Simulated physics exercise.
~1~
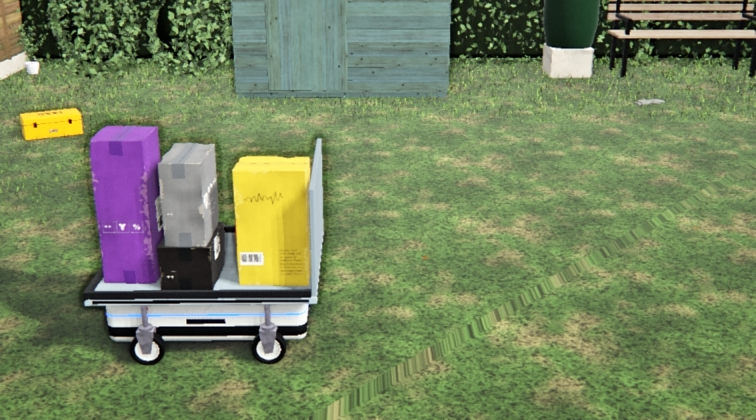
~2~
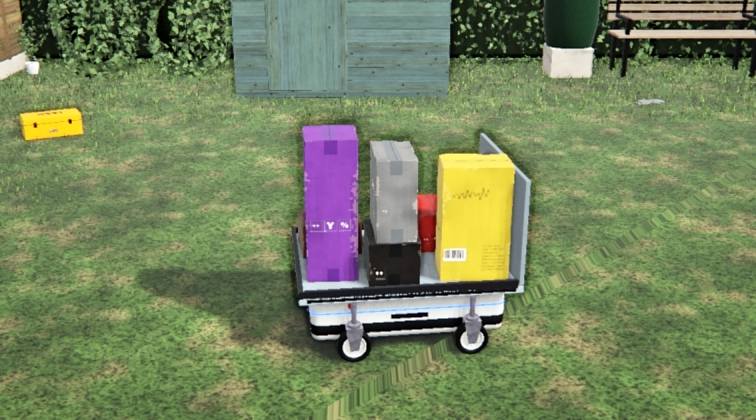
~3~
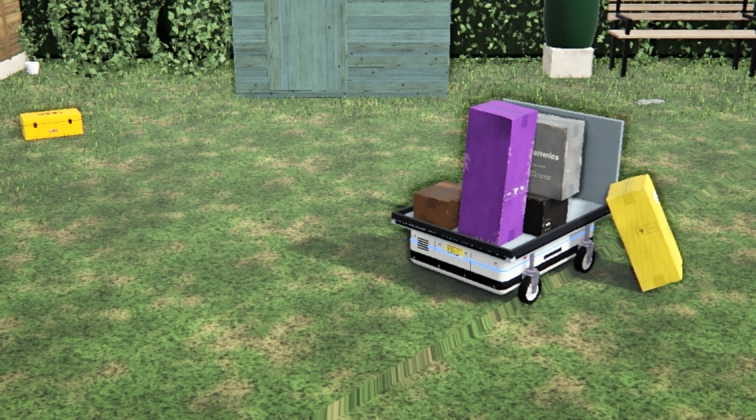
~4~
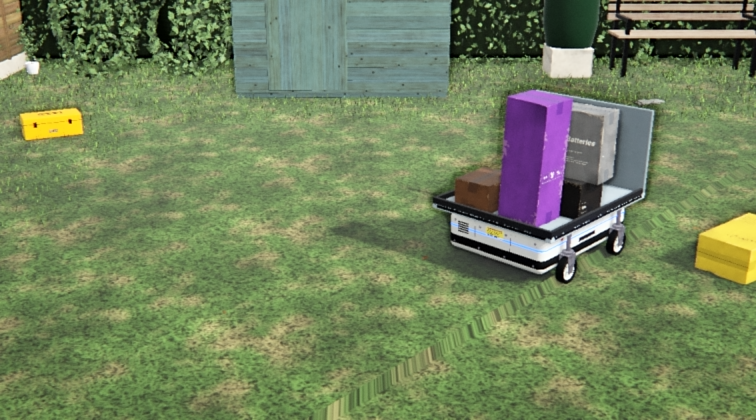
The clip opens on a lawn with a flat cart carrying a tall purple box, a grey box stacked on a black one, and a yellow box near the upright board at its right end. The cart rolls to the right, and a red item shows behind the boxes. It then swings away from the viewer, revealing a brown parcel, while the yellow box tips off over the side. The cart goes a little farther and the yellow box ends up lying on the grass at the right, while the purple, grey, black and brown ones remain aboard.
